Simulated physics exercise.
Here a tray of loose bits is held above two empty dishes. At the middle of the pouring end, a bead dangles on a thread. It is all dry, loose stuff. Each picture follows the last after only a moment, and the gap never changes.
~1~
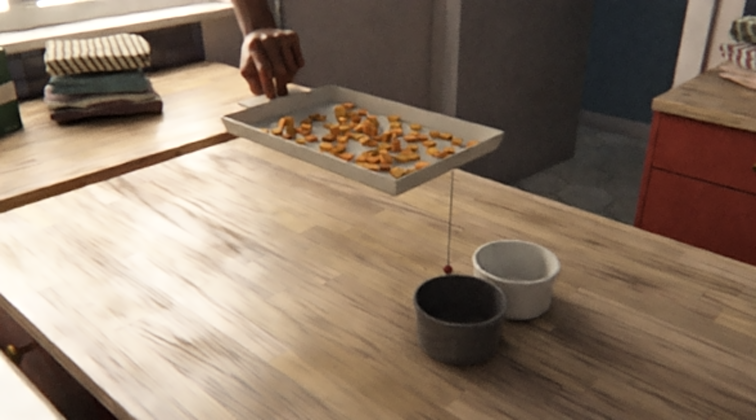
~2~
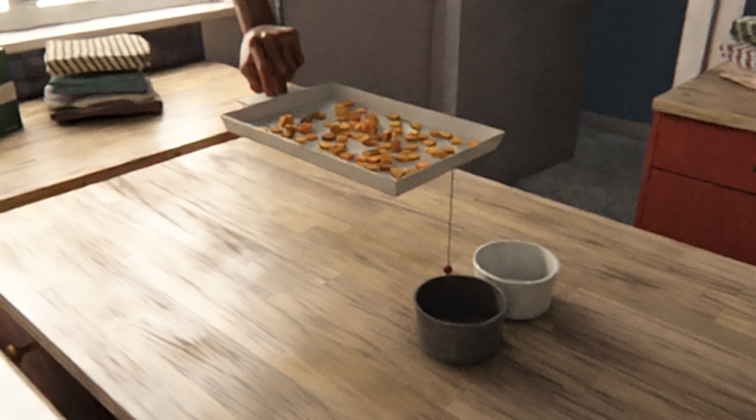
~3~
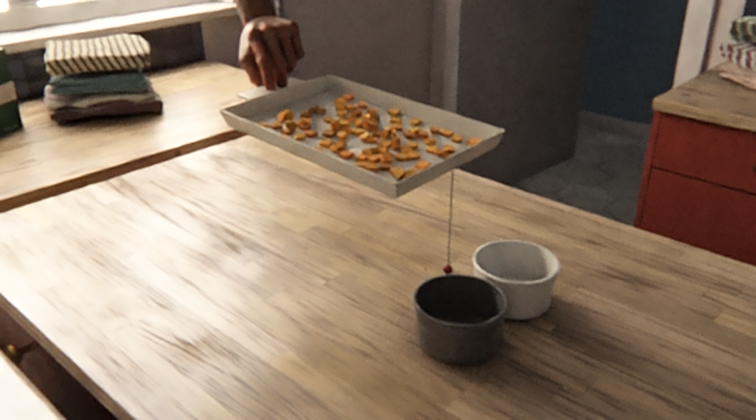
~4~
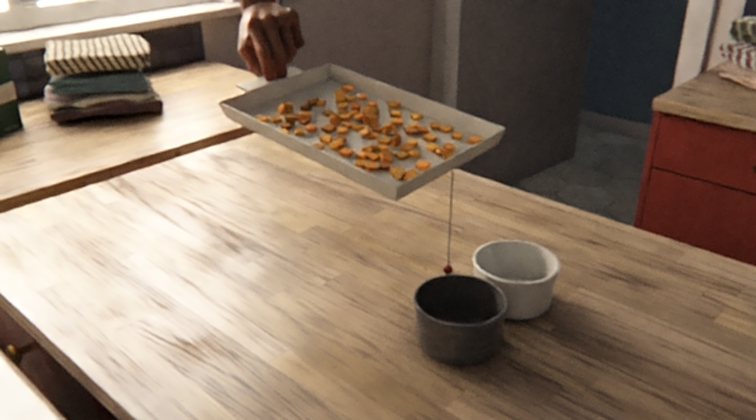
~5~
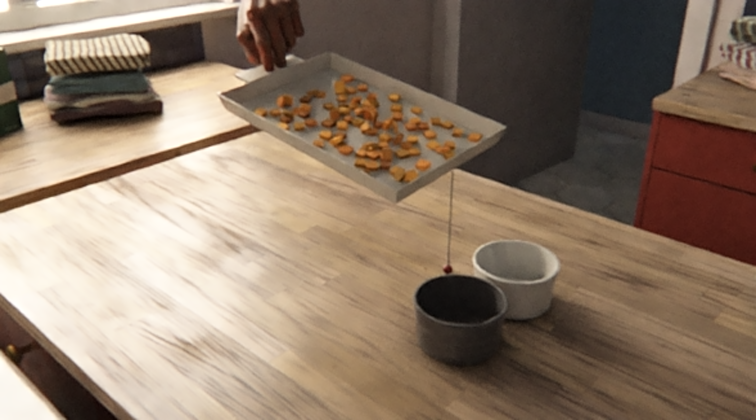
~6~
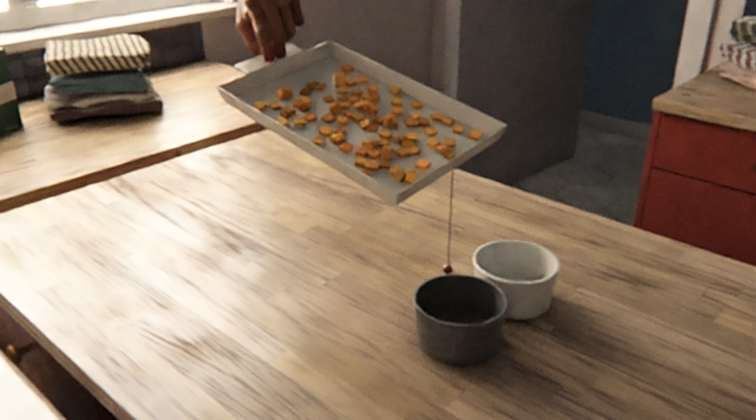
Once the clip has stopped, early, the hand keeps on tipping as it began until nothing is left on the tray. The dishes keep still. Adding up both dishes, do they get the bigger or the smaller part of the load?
They get the smaller part.
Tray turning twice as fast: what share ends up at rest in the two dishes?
That comes out at roughly 10 per cent.
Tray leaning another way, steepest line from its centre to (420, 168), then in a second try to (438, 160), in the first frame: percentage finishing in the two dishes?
Well, 60 percent for one and then 70 percent for the other.
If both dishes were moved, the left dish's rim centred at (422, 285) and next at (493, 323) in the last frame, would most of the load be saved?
Placing 1: A minority of it. Placing 2: A minority of it.
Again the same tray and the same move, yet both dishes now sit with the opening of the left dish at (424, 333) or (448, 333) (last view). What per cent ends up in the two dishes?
In order: 50 percent and 20 percent.
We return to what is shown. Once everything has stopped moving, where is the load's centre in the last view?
Close to (400, 356), more or less.
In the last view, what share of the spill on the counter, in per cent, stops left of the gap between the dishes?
I make it about 100 percent or so.
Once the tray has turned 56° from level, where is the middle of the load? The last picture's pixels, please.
Check around (389, 155) in the last picture.
Shortly afterwards, tray tipped steeply; the whole lot on the tray.
Next, tray tipped right over; near half on the tray; a little in the left dish; near a quarter outside both; near a quarter in the air.
Some moments later, tray tipped past a quarter turn; near a quarter in the left dish; the bulk outside both.
In the end, tray tipped past a quarter turn; near a quarter in the left dish; none at all in the right dish; the bulk outside both.
